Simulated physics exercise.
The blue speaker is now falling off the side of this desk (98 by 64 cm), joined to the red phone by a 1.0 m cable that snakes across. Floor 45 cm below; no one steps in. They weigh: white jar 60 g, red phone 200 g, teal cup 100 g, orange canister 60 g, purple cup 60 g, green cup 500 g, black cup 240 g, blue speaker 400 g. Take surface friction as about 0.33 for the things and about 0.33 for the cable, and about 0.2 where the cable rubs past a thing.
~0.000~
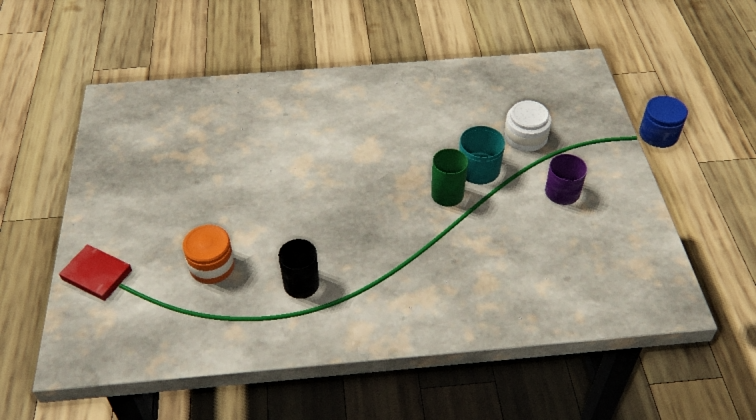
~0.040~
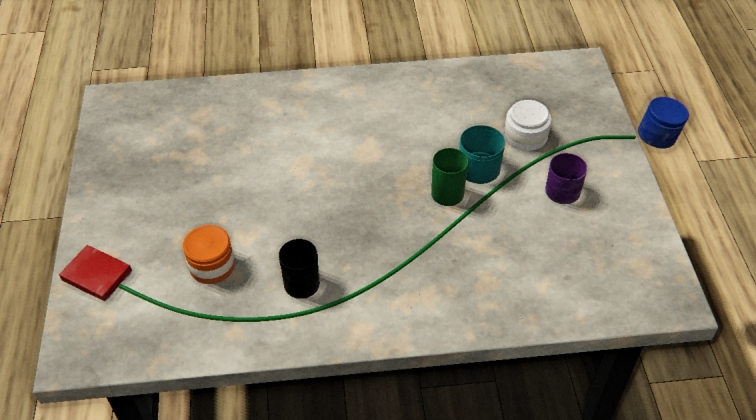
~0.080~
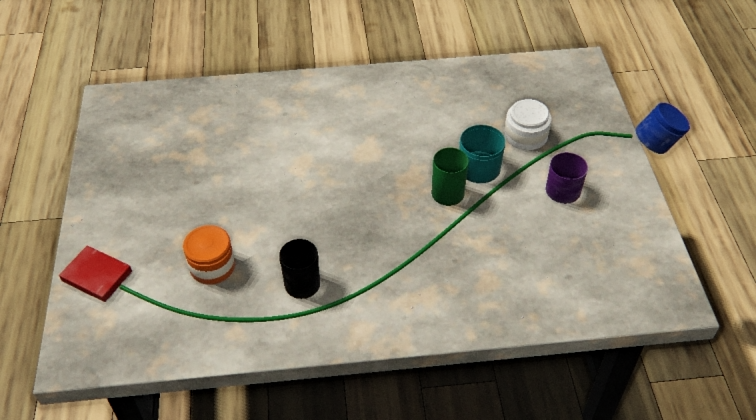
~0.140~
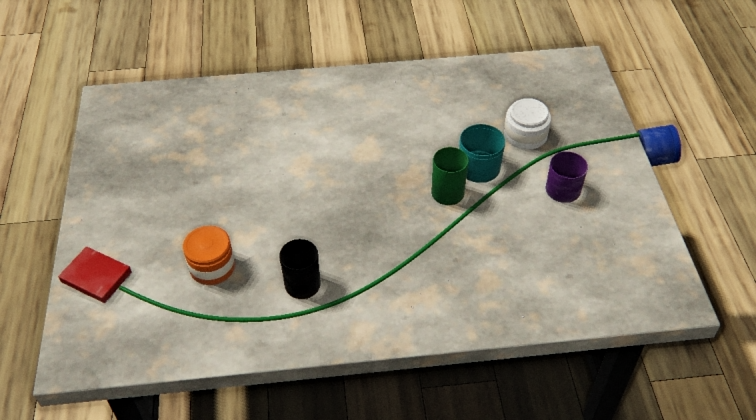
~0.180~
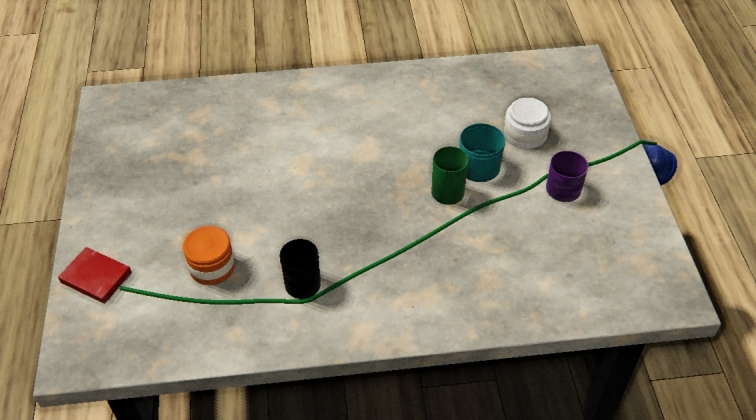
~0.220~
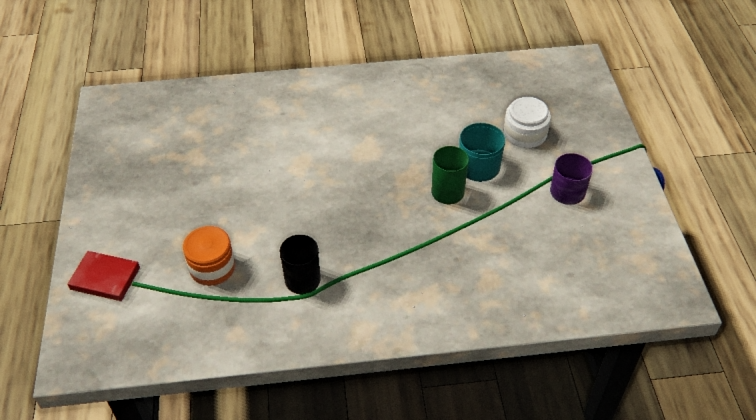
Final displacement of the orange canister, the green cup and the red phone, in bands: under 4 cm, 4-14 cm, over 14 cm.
Bands: Orange canister 4-14 cm; green cup under 4 cm; red phone over 14 cm.
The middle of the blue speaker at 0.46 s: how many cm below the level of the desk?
I'd say close to 35 centimetres below.
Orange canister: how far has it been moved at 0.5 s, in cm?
8 cm.
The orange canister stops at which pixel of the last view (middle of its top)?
It comes to rest at roughly (257, 209).
After 0.5 s, the cable's tail end at (290, 281); red phone 25 cm off its start, orange canister 8 cm off its start, blue speaker over the edge.
After 0.7 s, the cable's tail end at (441, 265); red phone 48 cm off its start, orange canister 10 cm off its start, blue speaker over the edge.
After 1.0 s, the cable's tail end at (464, 263); red phone 52 cm off its start at (439, 271), orange canister 10 cm off its start at (257, 209), blue speaker over the edge.
After 1.2 s, the cable's tail end at (464, 263); red phone 52 cm off its start, orange canister 10 cm off its start, blue speaker over the edge.
After 2.4 s, the cable's tail end at (464, 263); red phone 52 cm off its start at (439, 271), orange canister 10 cm off its start at (257, 209), green cup 0 cm off its start at (451, 158), blue speaker over the edge.
